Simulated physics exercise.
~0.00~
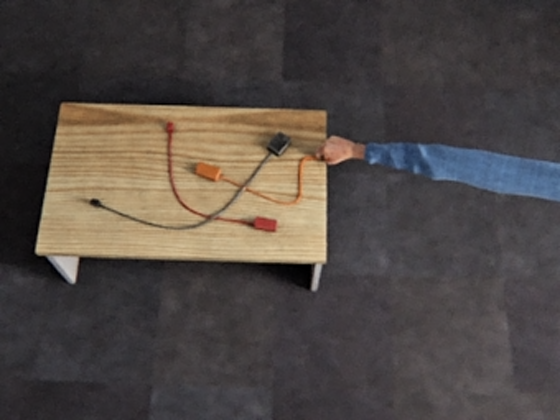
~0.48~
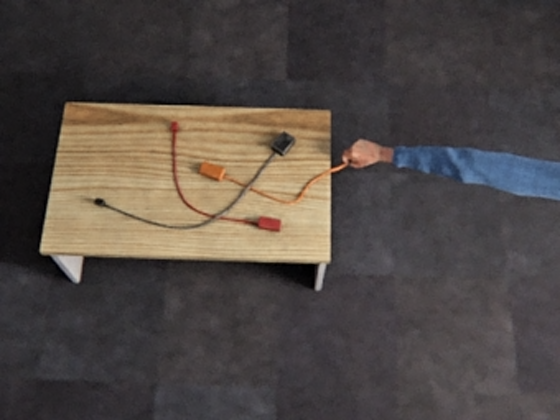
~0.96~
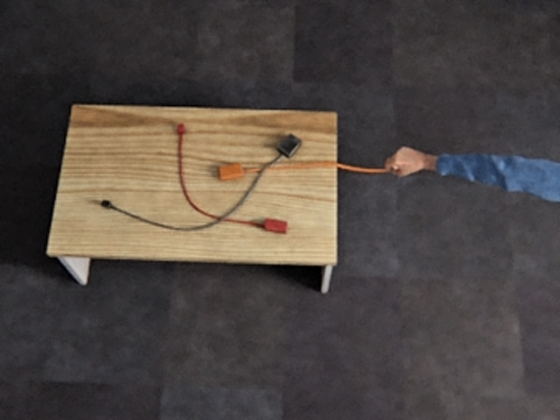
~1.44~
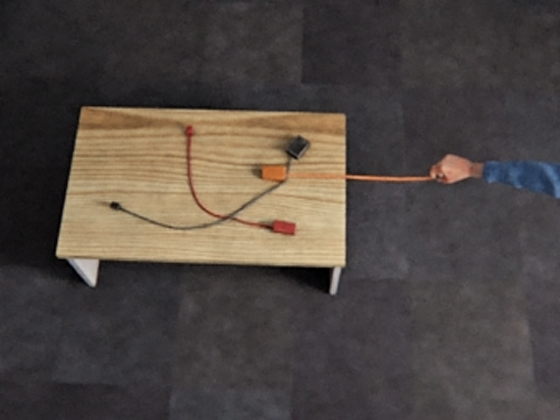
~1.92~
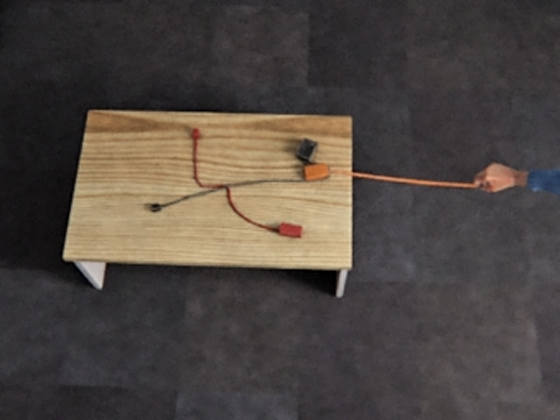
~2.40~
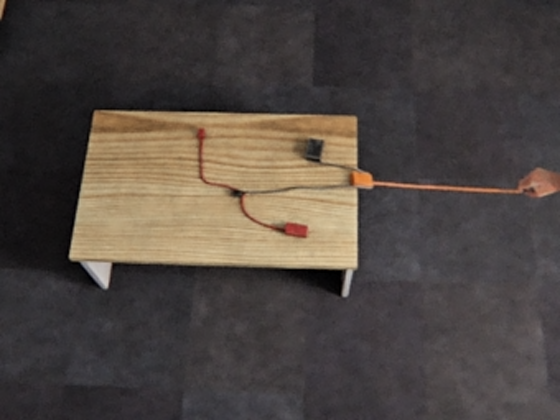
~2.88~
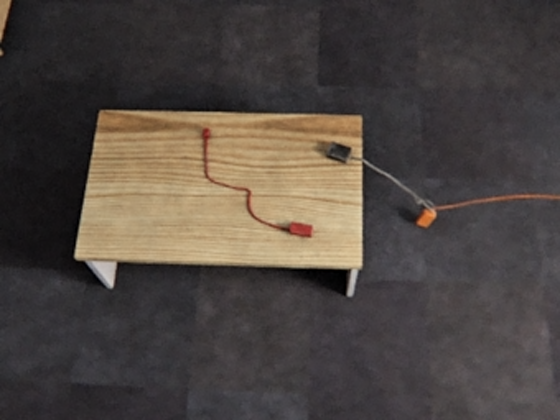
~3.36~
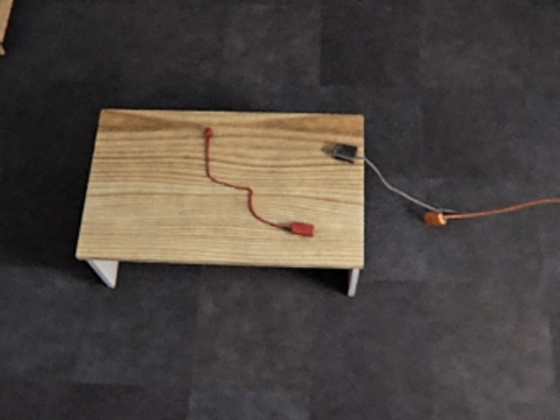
A hand gripping an orange cable at the right edge of a wooden desk pulls it rightwards, while a red and a black cable lie crossed with it, each ending in a charger. The orange cable straightens, and its charger begins sliding across the desktop. As it travels, it catches the black cable and drags its plug along, across the red cable, which bends. The orange charger goes over the right edge, taking the black cable's plug end with it, and the hand leaves view. Finally, the black charger has shifted slightly and rests near the edge, while the red charger stays put.
